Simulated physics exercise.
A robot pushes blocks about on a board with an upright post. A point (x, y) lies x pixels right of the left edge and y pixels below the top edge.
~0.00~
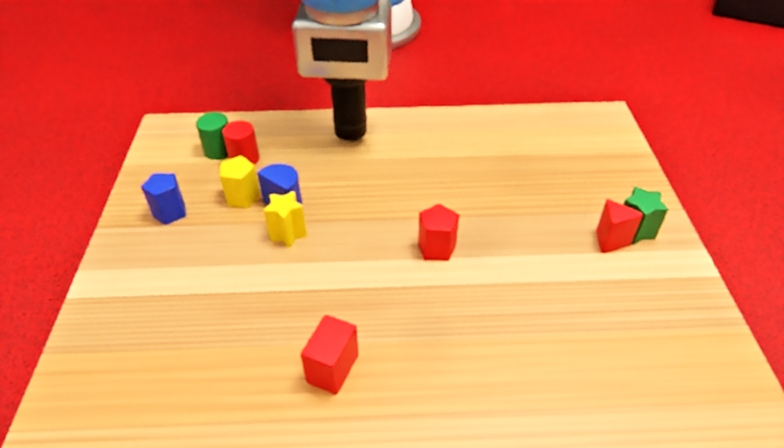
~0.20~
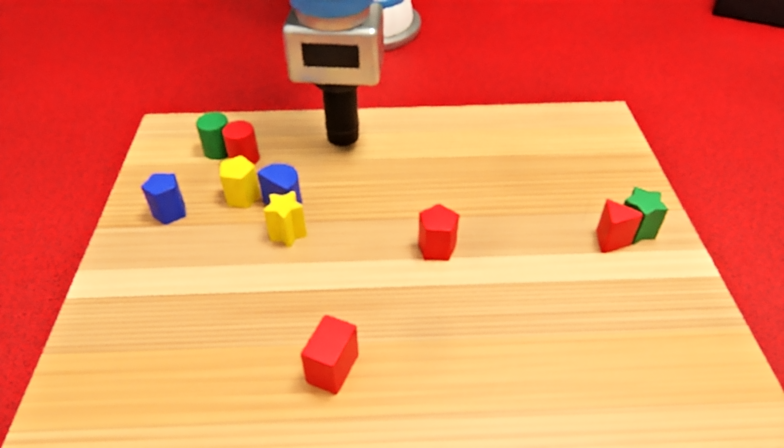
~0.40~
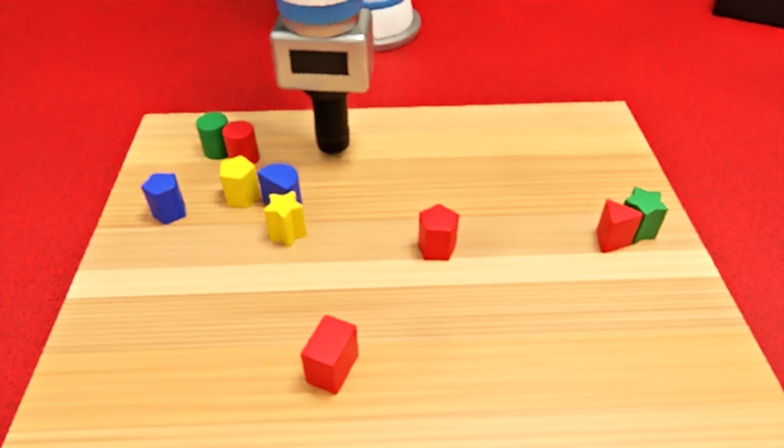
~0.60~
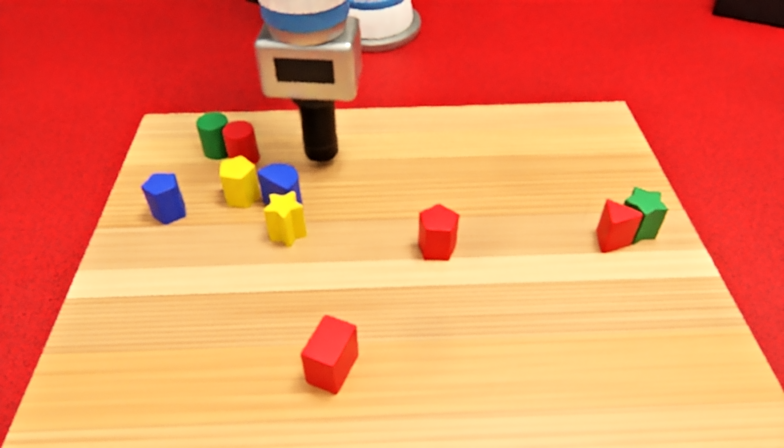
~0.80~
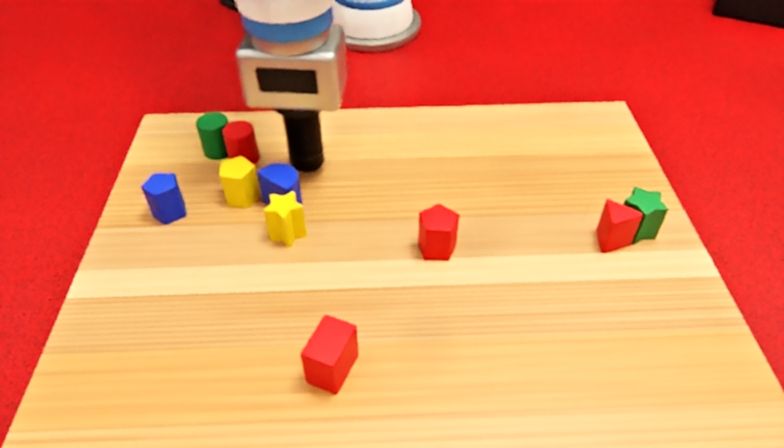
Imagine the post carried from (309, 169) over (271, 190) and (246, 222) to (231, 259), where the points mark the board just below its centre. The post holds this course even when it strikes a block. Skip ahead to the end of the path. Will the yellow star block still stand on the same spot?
Final answer: No.
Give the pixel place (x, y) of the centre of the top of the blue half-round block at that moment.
It is going to be at (270, 206).
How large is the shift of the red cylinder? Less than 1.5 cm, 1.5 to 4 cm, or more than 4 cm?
It goes hardly anywhere, under 1.5 cm.
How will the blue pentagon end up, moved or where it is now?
That block remains where it is.
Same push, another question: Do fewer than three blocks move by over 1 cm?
No
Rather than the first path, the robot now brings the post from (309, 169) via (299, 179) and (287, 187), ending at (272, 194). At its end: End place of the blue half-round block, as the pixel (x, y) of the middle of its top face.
The middle of its top is at (268, 186).
The first path, step by step. One third of the way, post (268, 184); yellow pentagon (229, 169), turned 15° clockwise; blue half-round block (275, 181), turned 35° anticlockwise.
Two thirds of the way, post (244, 214); yellow pentagon (212, 176), turned 60° clockwise; blue half-round block (270, 202), turned 115° anticlockwise; yellow star block (297, 214), turned 15° anticlockwise.
At the end, post (229, 252); blue pentagon unmoved; yellow pentagon (212, 176), turned 60° clockwise; red cylinder unmoved; blue half-round block (270, 206), turned 135° anticlockwise; yellow star block (300, 215), turned 15° anticlockwise.
